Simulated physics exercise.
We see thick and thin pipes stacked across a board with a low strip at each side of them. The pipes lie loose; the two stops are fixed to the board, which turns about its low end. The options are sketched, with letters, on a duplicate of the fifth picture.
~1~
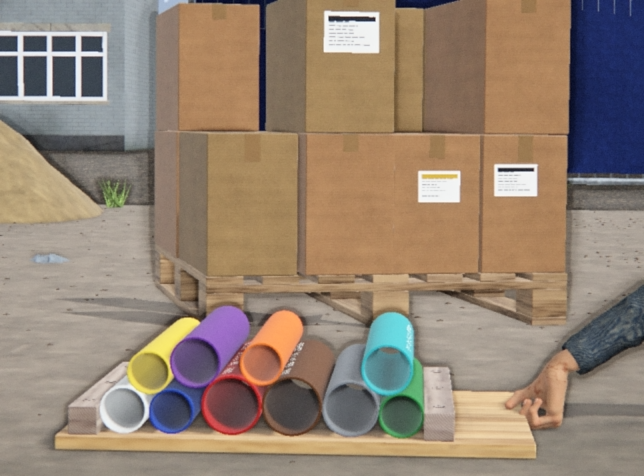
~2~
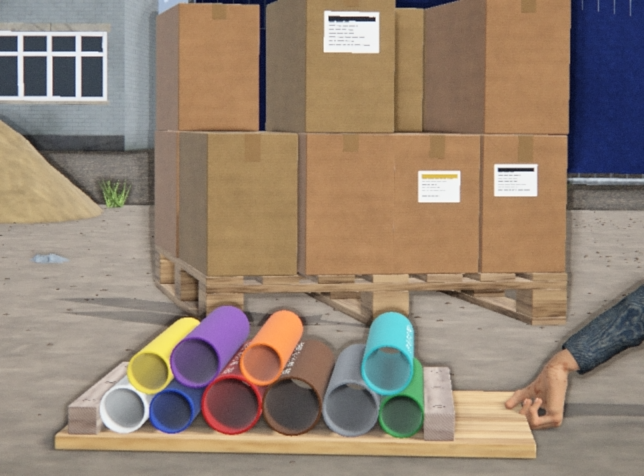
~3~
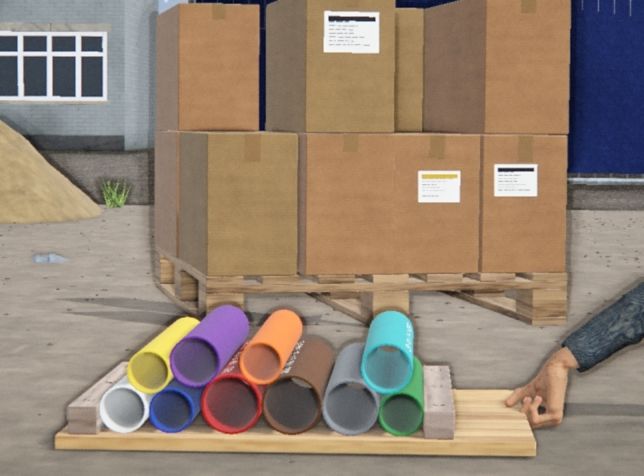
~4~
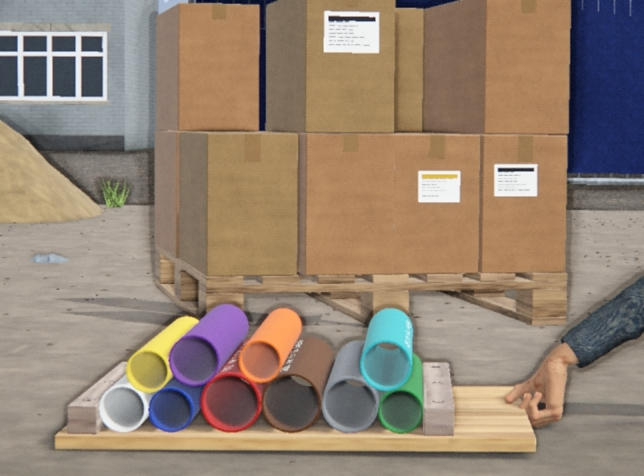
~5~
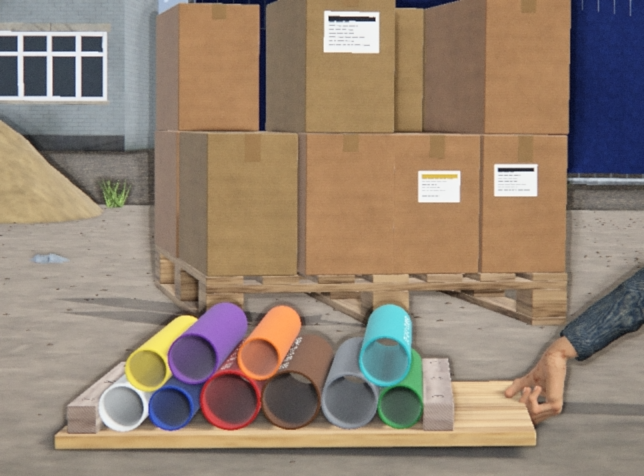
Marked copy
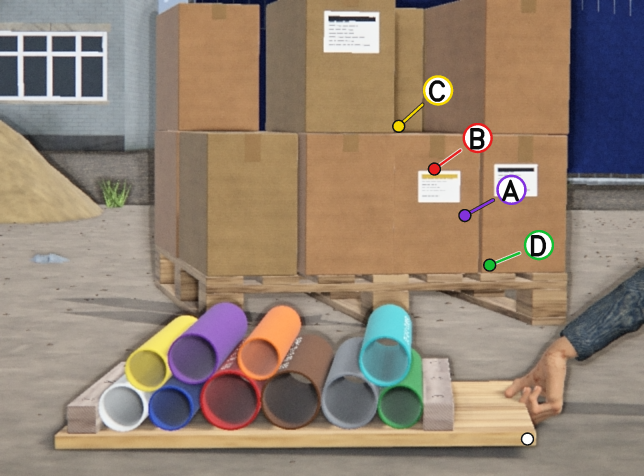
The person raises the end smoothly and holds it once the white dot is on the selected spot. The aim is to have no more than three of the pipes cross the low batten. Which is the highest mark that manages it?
No higher than B.
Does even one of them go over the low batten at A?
Yes, at A.
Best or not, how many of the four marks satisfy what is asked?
Three of the four.
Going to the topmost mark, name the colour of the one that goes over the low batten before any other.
It is the yellow one.
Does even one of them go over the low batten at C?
Yes.
On the marked copy, A at (465, 215); B at (435, 169); C at (399, 127); D at (489, 265); the white dot at (527, 439).
Following B. Soon after the start, board at 20°.
Later, board at 36°.
In the end, board at 36°, three over the low batten (orange, yellow, purple).
As for the rest, A two over the low batten (yellow, purple); C four over the low batten (turquoise, orange, yellow, purple); D two over the low batten (yellow, purple).
